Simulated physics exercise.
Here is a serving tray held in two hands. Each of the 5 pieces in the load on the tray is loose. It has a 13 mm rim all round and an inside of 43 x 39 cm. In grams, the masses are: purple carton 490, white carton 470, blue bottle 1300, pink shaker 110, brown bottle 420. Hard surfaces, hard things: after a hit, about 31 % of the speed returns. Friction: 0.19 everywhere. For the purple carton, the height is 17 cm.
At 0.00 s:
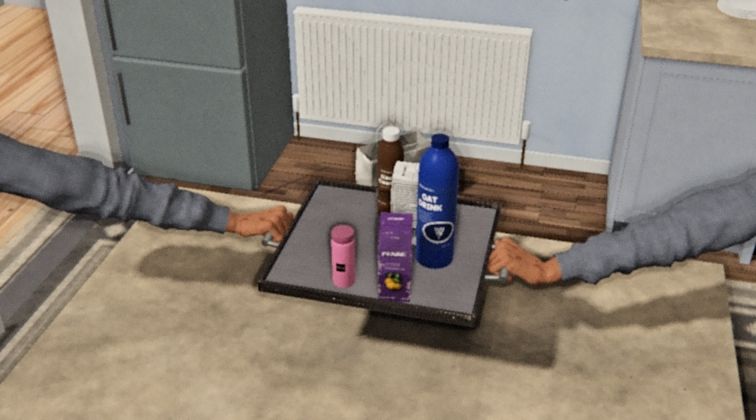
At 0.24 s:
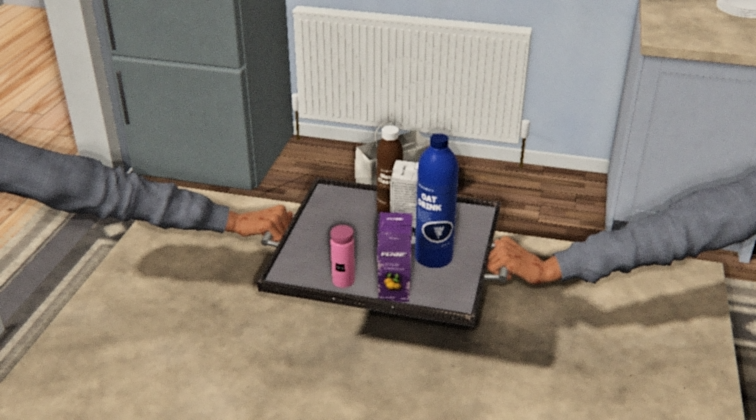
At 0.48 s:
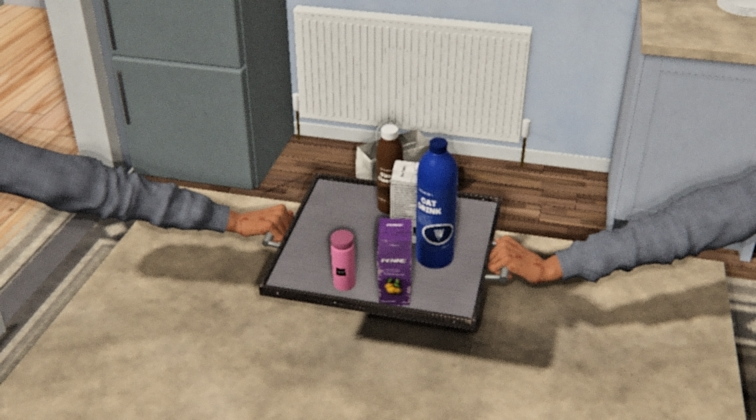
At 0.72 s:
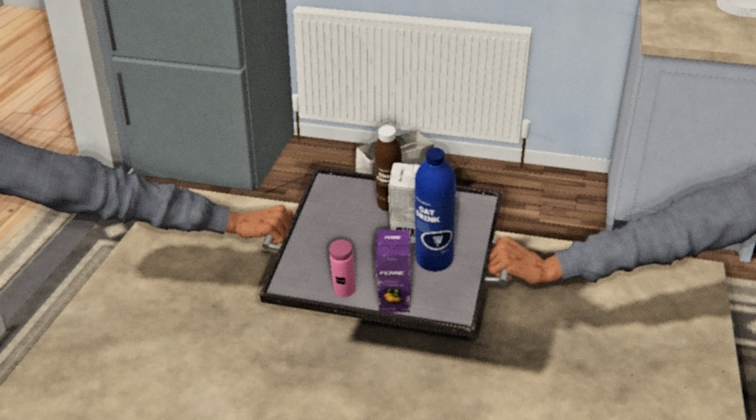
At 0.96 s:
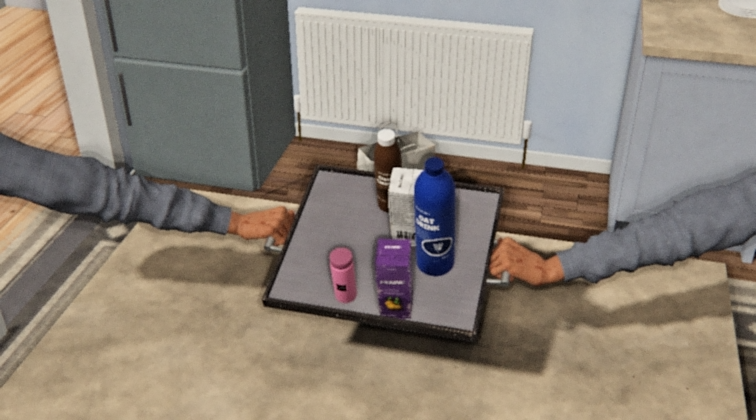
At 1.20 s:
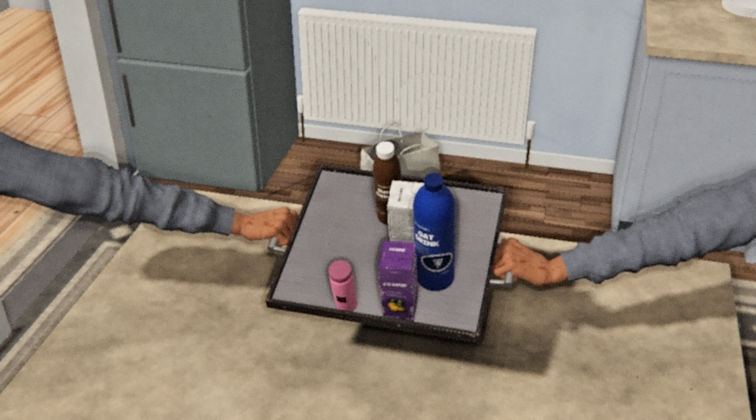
Two hands tilt a tray toward the near edge, and its bottles and cartons slide slightly.
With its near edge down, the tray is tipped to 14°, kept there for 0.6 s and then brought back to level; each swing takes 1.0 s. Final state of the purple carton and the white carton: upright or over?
Purple carton: Upright, white carton: Upright.
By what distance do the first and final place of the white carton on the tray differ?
Displacement: Approx. 14 cm.
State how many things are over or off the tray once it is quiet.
The tally is 3.
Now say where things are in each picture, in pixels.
The first frame shows tray level; purple carton (395, 258); white carton (410, 204).
The second frame shows tray level; brown bottle (390, 171); blue bottle (437, 200).
The third frame shows tray tilted 4°, near edge down; pink shaker (343, 261); brown bottle (390, 169).
The fourth frame shows tray tilted 10°, near edge down; blue bottle (435, 209); pink shaker (343, 269).
The fifth frame shows tray tilted 13°, near edge down; brown bottle (389, 171); blue bottle (435, 216).
The sixth frame shows tray tilted 14°, near edge down; purple carton (399, 282); white carton (408, 221) 4 cm from its spot.
By 1.70 s, tray tilted 14°, near edge down; pink shaker now off the tray; white carton 14 cm from its spot near (401, 255); blue bottle rocked 11° off its seat.
By 2.10 s, tray tilted 10°, near edge down; blue bottle and brown bottle now off the tray; white carton 14 cm from its spot near (401, 251).
By 2.40 s, tray tilted 3°, near edge down; white carton 14 cm from its spot near (402, 244).
When it is over (3.2 s), off the tray and tipped over, blue bottle, pink shaker and brown bottle; not toppled but over 5 cm from the start, white carton; purple carton within 5 cm of the start. End places, in pixels of the last picture, purple carton near (396, 261), white carton near (402, 241).
